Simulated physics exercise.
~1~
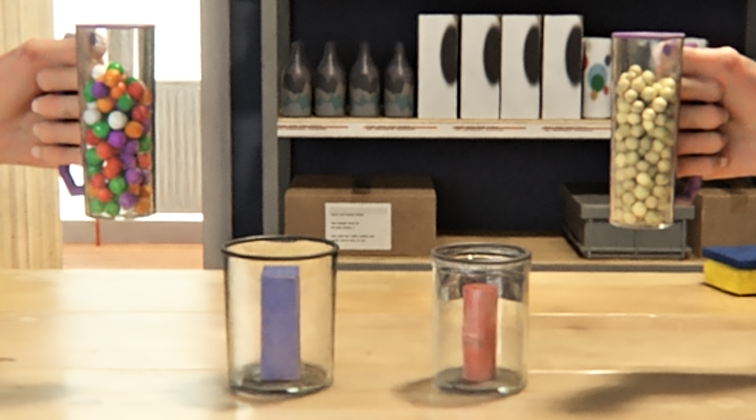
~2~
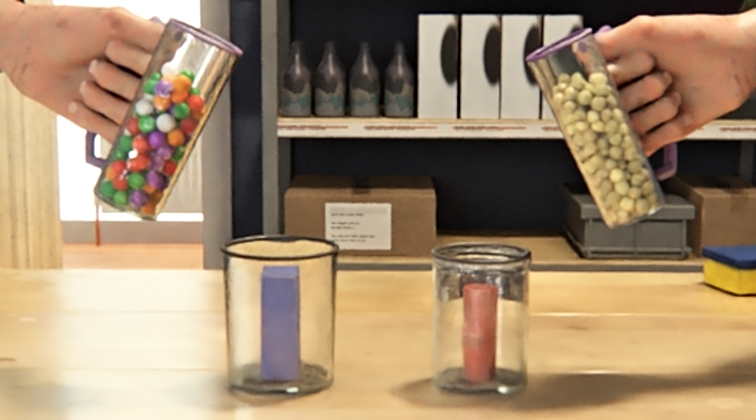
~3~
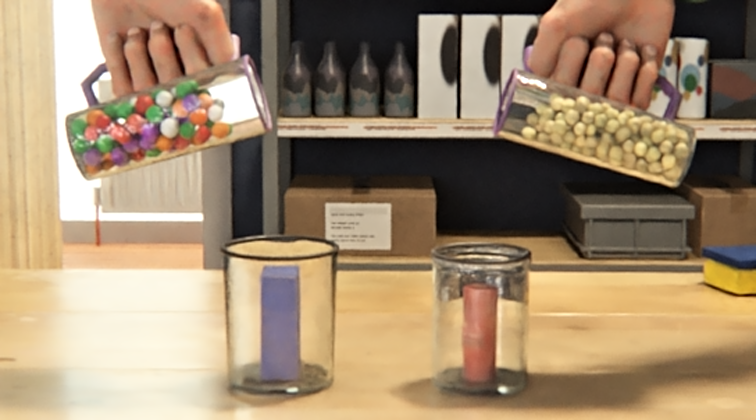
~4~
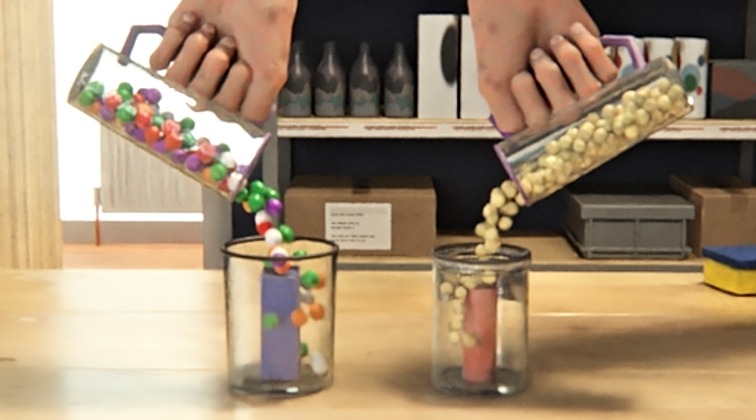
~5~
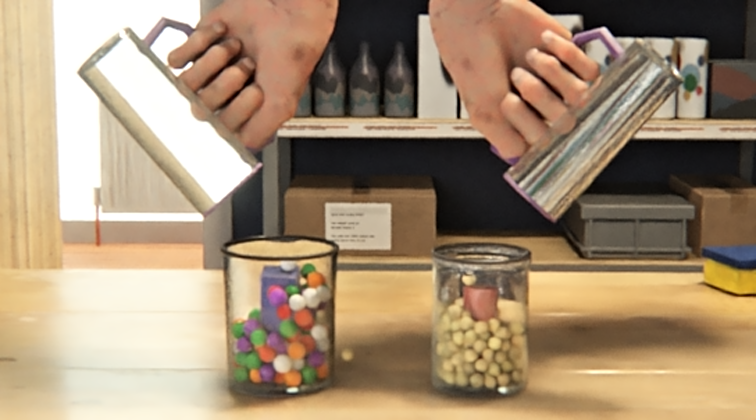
Two hands tipped clear cups over a pair of glass containers, pouring colourful balls around a blue block on the left and pale ones around a red piece on the right, until the cups looked empty and both upright objects still showed.
